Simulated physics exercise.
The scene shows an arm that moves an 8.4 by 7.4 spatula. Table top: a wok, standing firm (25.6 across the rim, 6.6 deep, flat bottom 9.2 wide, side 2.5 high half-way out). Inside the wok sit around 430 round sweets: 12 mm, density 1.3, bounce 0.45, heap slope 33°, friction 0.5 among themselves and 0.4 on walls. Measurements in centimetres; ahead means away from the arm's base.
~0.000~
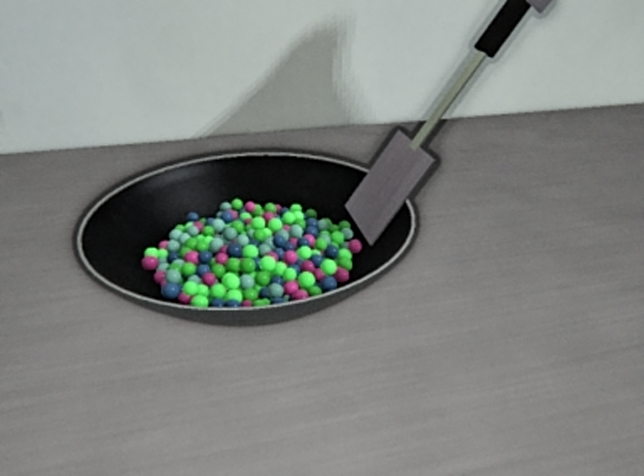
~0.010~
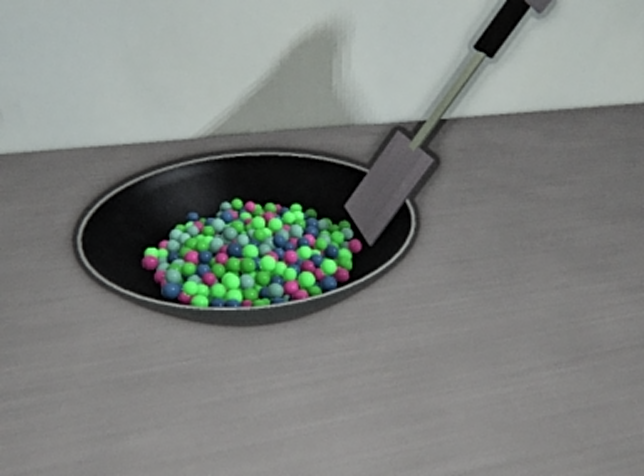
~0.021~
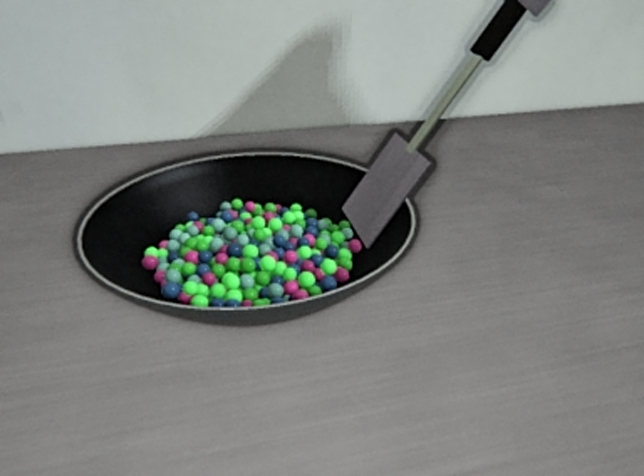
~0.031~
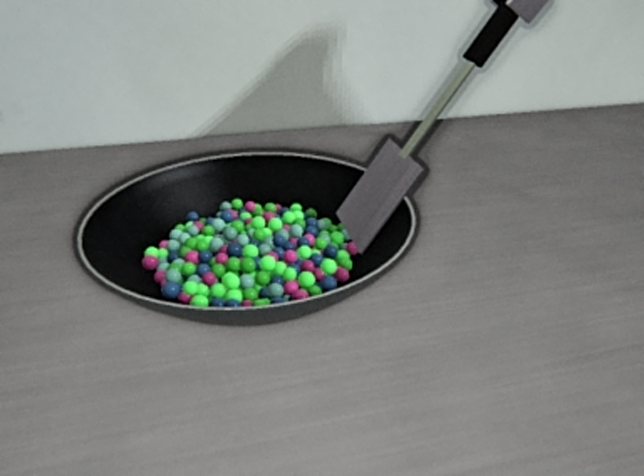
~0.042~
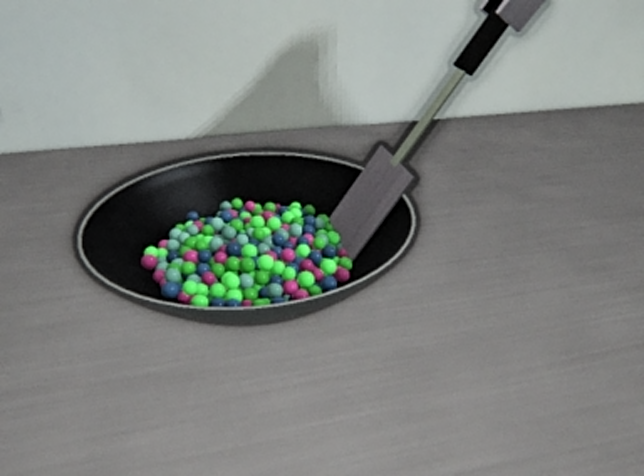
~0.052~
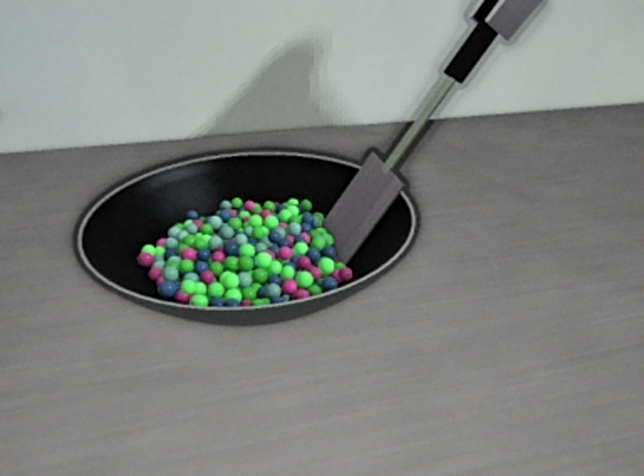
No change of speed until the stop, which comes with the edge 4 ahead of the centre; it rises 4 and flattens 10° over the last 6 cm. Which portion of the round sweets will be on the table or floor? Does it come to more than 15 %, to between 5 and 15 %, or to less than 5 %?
It comes to less than 5 %.
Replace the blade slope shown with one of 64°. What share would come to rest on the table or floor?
Near 0 %.
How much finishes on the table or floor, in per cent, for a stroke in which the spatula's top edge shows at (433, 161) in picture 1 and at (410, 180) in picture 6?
Some 0 per cent.
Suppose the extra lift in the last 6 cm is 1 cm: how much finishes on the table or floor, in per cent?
Close to 0 in a hundred.
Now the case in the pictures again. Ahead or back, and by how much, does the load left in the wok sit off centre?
The balance point is about 4.0 cm ahead.
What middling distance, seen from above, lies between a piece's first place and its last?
It comes to some 4 cm.
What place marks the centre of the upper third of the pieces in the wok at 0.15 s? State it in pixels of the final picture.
The middle sits at approx. (194, 233).
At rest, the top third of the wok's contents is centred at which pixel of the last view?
You'll find it at about (157, 236).
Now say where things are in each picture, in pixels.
In the first picture, spatula top edge at (416, 144), sloping 55°; upper third of the load around (250, 245), from x 150 to 355, top at y 205; 431 in the wok.
In the second picture, spatula top edge at (415, 145), sloping 55°; upper third of the load around (250, 245), from x 150 to 355, top at y 205.
In the third picture, spatula top edge at (412, 147), sloping 55°; upper third of the load around (250, 244), from x 150 to 355, top at y 205.
In the fourth picture, spatula top edge at (406, 153), sloping 55°; upper third of the load around (250, 244), from x 150 to 350, top at y 205.
In the fifth picture, spatula top edge at (397, 160), sloping 55°; upper third of the load around (250, 243), from x 150 to 345, top at y 205.
In the sixth picture, spatula top edge at (388, 167), sloping 55°; upper third of the load around (251, 243), from x 145 to 345, top at y 205; 431 in the wok.
By 0.10 s, sloping 55°, highest piece 6 above the table; 431 in the wok.
By 0.15 s, sloping 51°, highest piece 7 above the table; 431 in the wok.
By 0.38 s, sloping 45°, highest piece 8 above the table; 423 in the wok, 2 on the table or floor, 6 on the blade or in flight.
By 1.43 s, sloping 45°, highest piece 7 above the table; 423 in the wok, 8 on the table or floor.
Final count, 423 in the wok, 8 on the table or floor. That is 2 % on the table or floor.
